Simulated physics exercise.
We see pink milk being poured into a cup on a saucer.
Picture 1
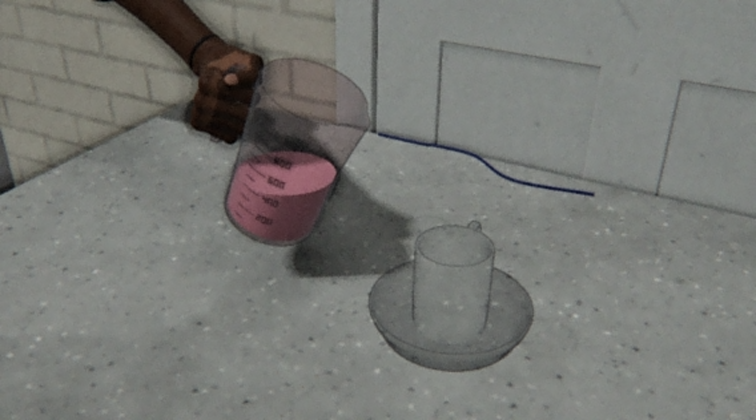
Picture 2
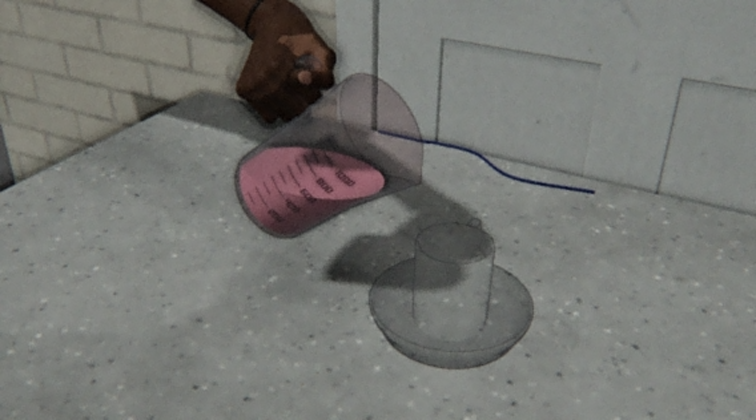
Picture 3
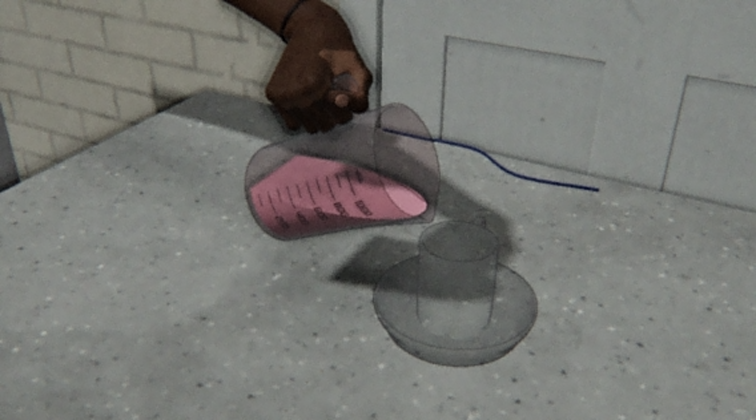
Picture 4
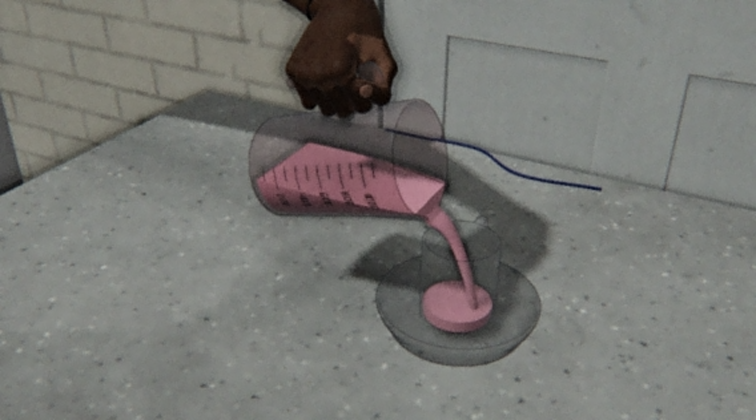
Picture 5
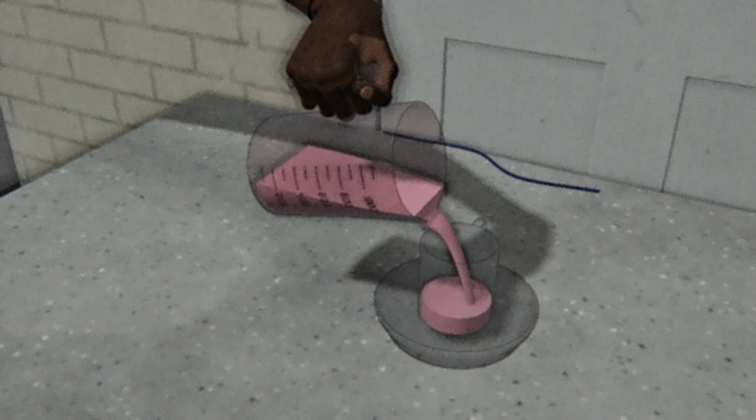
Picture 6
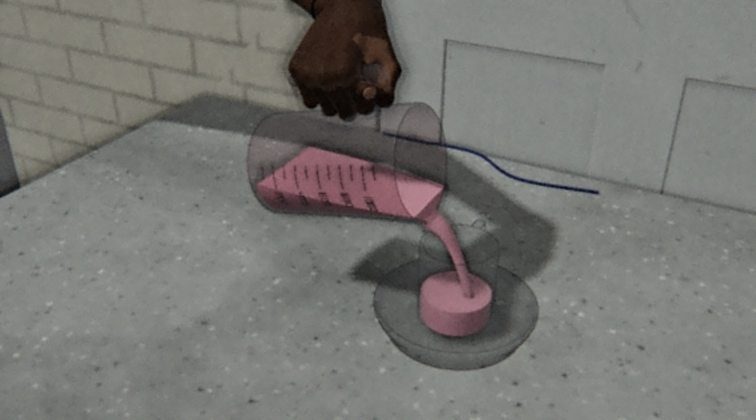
Pink milk pours from a jug tilted by a hand into a clear cup on a saucer.
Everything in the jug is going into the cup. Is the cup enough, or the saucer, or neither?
The pink milk gets as far as the saucer.
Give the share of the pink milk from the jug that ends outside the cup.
About 20 per cent.
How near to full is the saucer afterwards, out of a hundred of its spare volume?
I make it 30 per cent.
Next, the cup is about three quarters full; the saucer is dry.
After that, the cup is full to the brim; the saucer is wet, with room to spare.
Finally, the cup is full to the brim; the saucer is wet, with room to spare.
